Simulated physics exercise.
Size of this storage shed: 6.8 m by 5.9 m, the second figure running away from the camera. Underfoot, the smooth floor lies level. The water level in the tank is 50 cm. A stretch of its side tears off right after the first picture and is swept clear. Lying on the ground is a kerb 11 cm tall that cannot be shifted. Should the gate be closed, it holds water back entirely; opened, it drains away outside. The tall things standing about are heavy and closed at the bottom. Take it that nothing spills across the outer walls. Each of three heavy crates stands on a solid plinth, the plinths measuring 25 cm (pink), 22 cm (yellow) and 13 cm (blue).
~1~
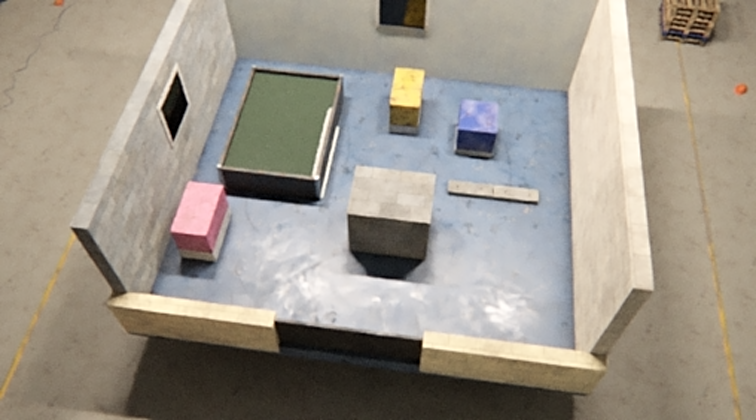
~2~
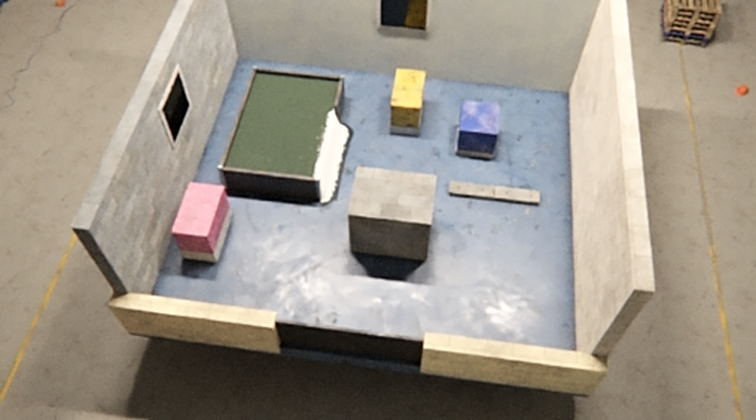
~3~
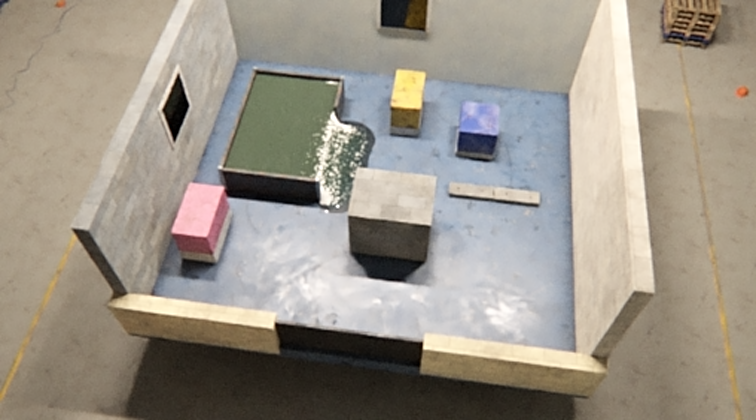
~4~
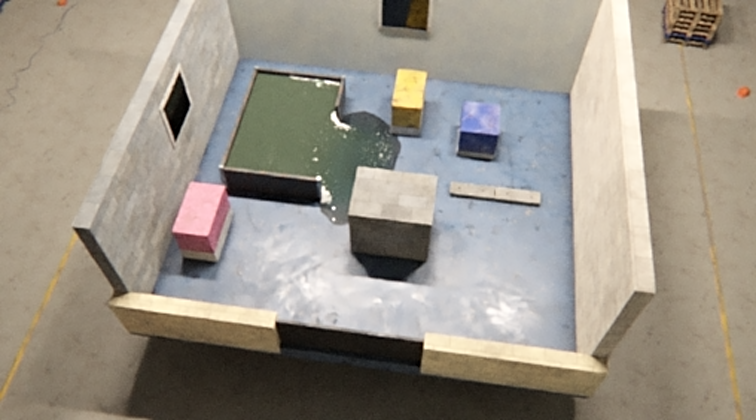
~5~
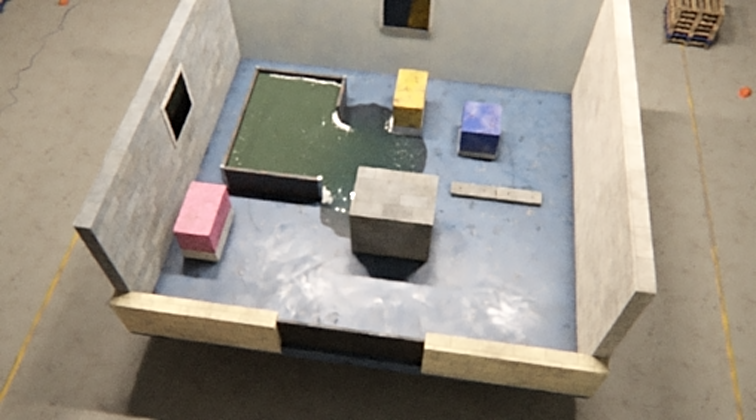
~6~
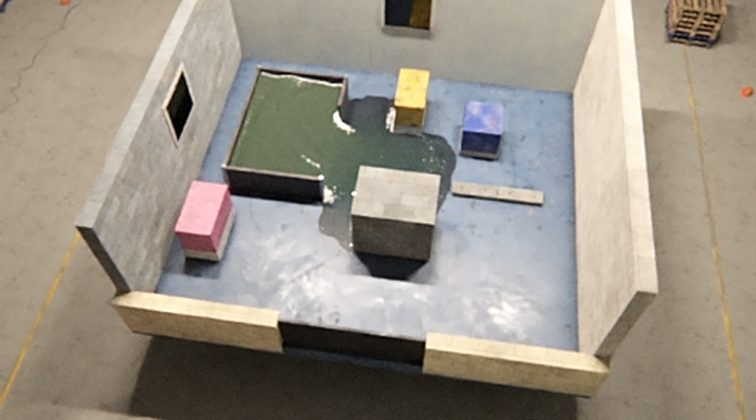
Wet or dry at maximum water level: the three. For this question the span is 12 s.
Pink crate dry; yellow crate dry; blue crate wet.
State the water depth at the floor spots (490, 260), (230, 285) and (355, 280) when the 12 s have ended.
Depths in turn: Roughly 4, 8 and 6 centimetres.
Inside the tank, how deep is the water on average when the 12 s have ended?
Roughly 5 centimetres.
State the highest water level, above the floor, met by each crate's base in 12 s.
Pink 11 cm, yellow 16 cm, blue 23 cm at the peak.
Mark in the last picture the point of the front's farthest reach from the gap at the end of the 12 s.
I'd mark it close to (571, 372).
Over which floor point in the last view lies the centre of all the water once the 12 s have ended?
It lies at roughly (363, 198) in pixels.
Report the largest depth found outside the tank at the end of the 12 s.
Some 11 cm deep.
A moment later water covers 25 % of the floor and is deepest (25 cm) near (338, 179); pink plinth not reached, yellow plinth reached, blue plinth reached.
Soon after water covers 40 % of the floor and is deepest (26 cm) near (451, 154); pink plinth not reached, yellow plinth reached, blue plinth reached.
Next water covers 55 % of the floor and is deepest (24 cm) near (569, 175); pink plinth not reached, yellow plinth reached, blue plinth reached.
Later on water covers 90 % of the floor and is deepest (13 cm) near (468, 86); pink plinth reached, yellow plinth reached, blue plinth reached.
At the end water covers 100 % of the floor and is deepest (11 cm) near (247, 327); highest at the pink plinth 11 cm, highest at the yellow plinth 16 cm, highest at the blue plinth 23 cm.
